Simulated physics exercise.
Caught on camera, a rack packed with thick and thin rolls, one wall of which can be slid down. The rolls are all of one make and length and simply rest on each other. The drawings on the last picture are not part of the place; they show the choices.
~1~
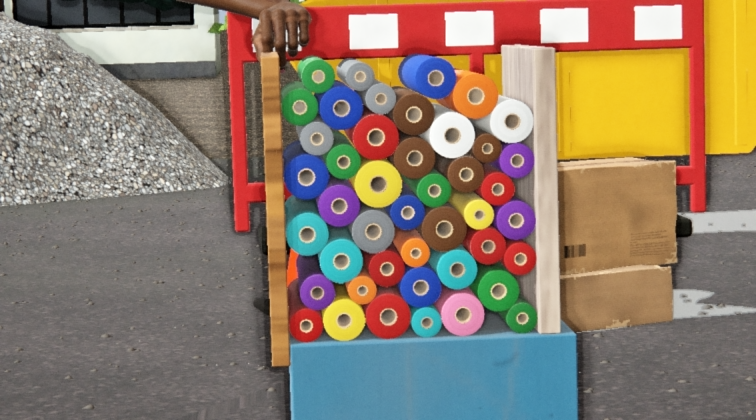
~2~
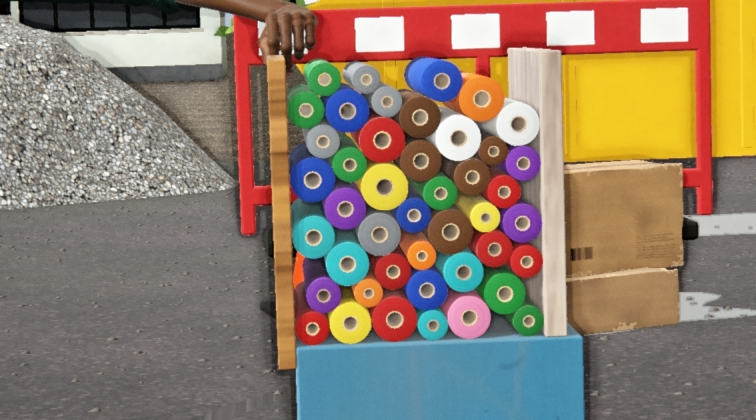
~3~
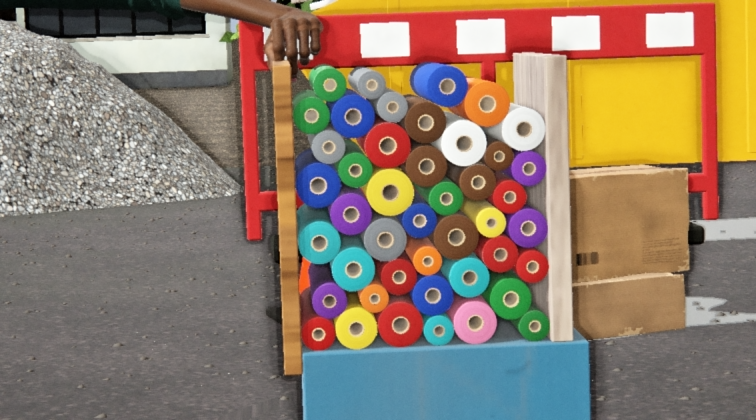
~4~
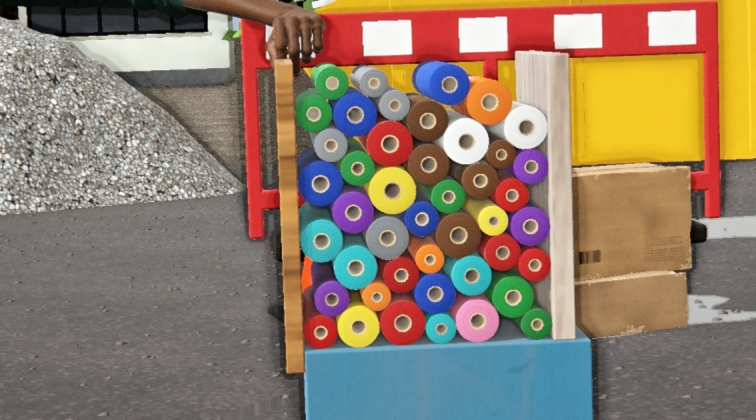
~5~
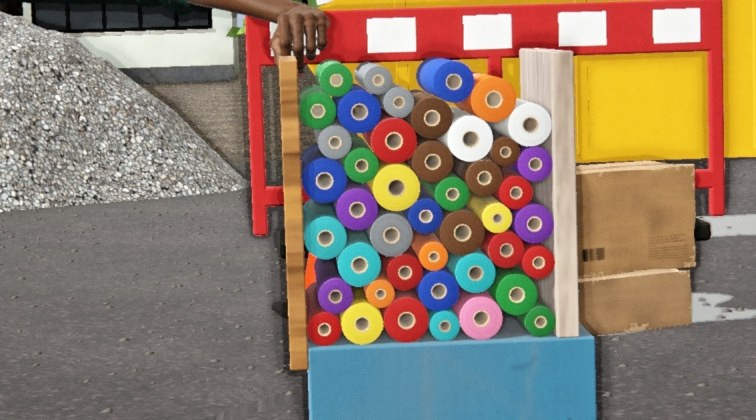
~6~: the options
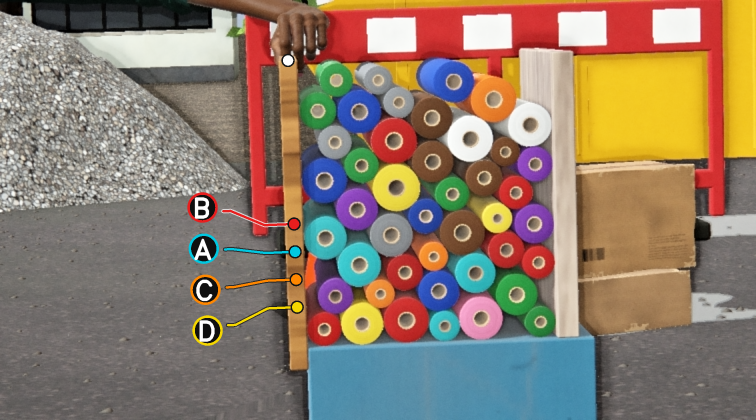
To begin with, a hand rests on top of the wooden board at the left of a rack packed with colourful rolls above a blue base. The view then drifts slightly, shifting the whole scene a little rightward, while the hand stays on the board and the rolls keep their arrangement.
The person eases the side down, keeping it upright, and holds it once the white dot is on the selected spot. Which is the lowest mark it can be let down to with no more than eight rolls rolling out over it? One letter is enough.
Stop at B.
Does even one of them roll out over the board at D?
Yes, at D.
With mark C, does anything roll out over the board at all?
At C: Yes.
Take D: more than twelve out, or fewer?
At D, more than twelve.
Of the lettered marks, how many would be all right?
The number is one.
On the marked copy, A at (295, 252); B at (294, 224); C at (296, 279); D at (297, 307); the white dot at (288, 60).
Taking B. A third of the way, top of the board (300, 132).
Two thirds of the way, top of the board (303, 215).
When it is over, top of the board (303, 223), six out over the board.
As for the rest, A more than eight out over the board; C more than eight out over the board; D more than eight out over the board.
